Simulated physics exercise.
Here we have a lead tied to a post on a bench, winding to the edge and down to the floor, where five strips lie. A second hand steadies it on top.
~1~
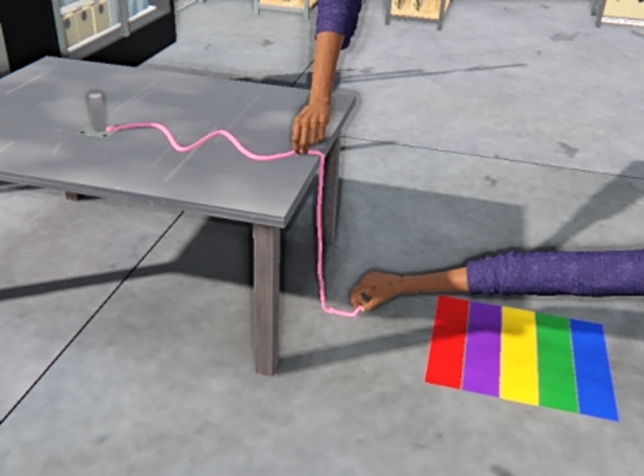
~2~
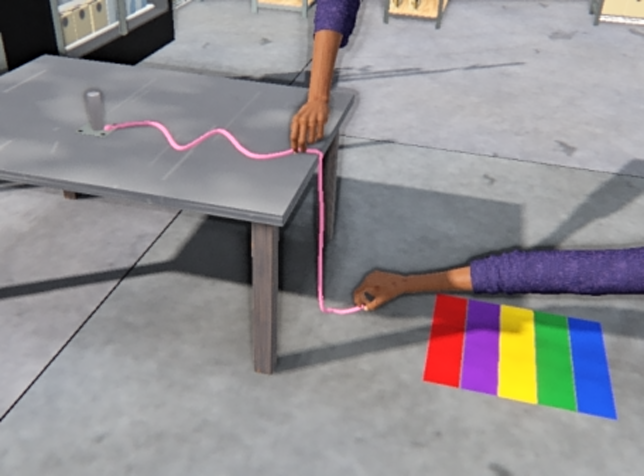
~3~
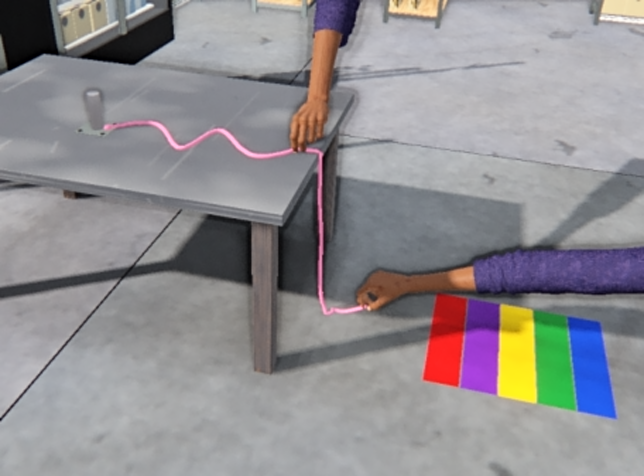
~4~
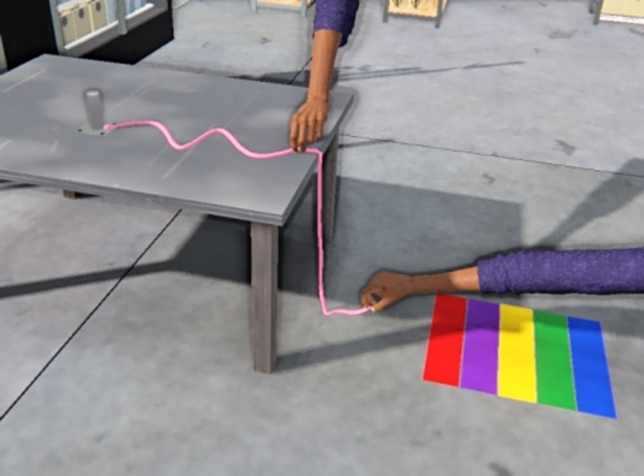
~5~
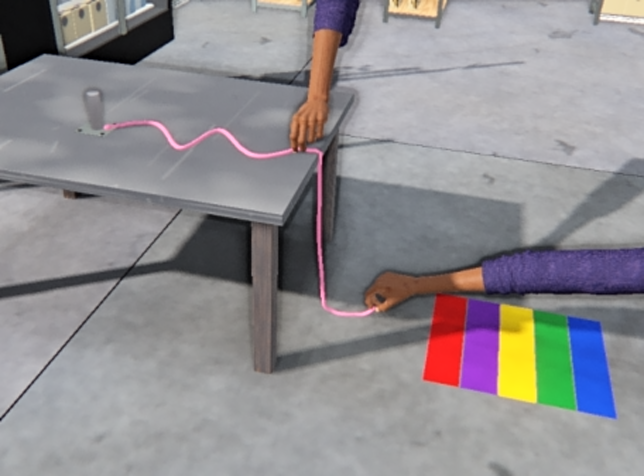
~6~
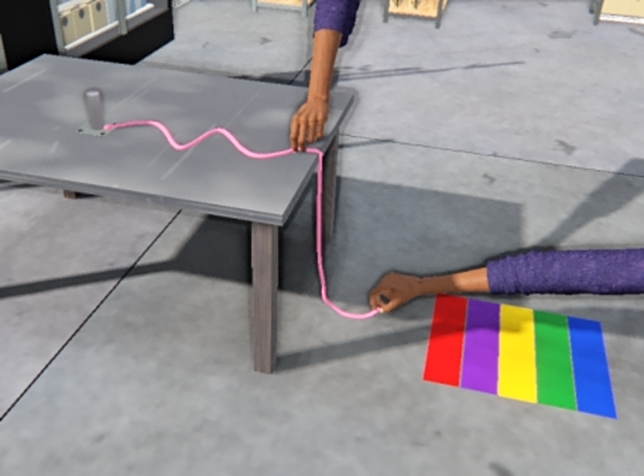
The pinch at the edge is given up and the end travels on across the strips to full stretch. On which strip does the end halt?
Over blue.
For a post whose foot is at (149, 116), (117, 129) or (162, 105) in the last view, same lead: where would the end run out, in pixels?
About (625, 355), (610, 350) and (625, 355).
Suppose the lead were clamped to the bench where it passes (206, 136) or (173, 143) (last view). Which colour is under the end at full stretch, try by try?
Try by try: Yellow; green.
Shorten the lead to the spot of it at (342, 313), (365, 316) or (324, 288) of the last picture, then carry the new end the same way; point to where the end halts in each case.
The places are (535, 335), (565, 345) and (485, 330).
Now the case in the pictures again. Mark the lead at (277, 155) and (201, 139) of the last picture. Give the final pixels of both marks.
Near (363, 186) and (248, 147).
Soon after, end near (527, 336); over yellow.
After that, end near (567, 343); over green.
At the stop, end near (591, 348); over blue. The end stops over the blue strip.
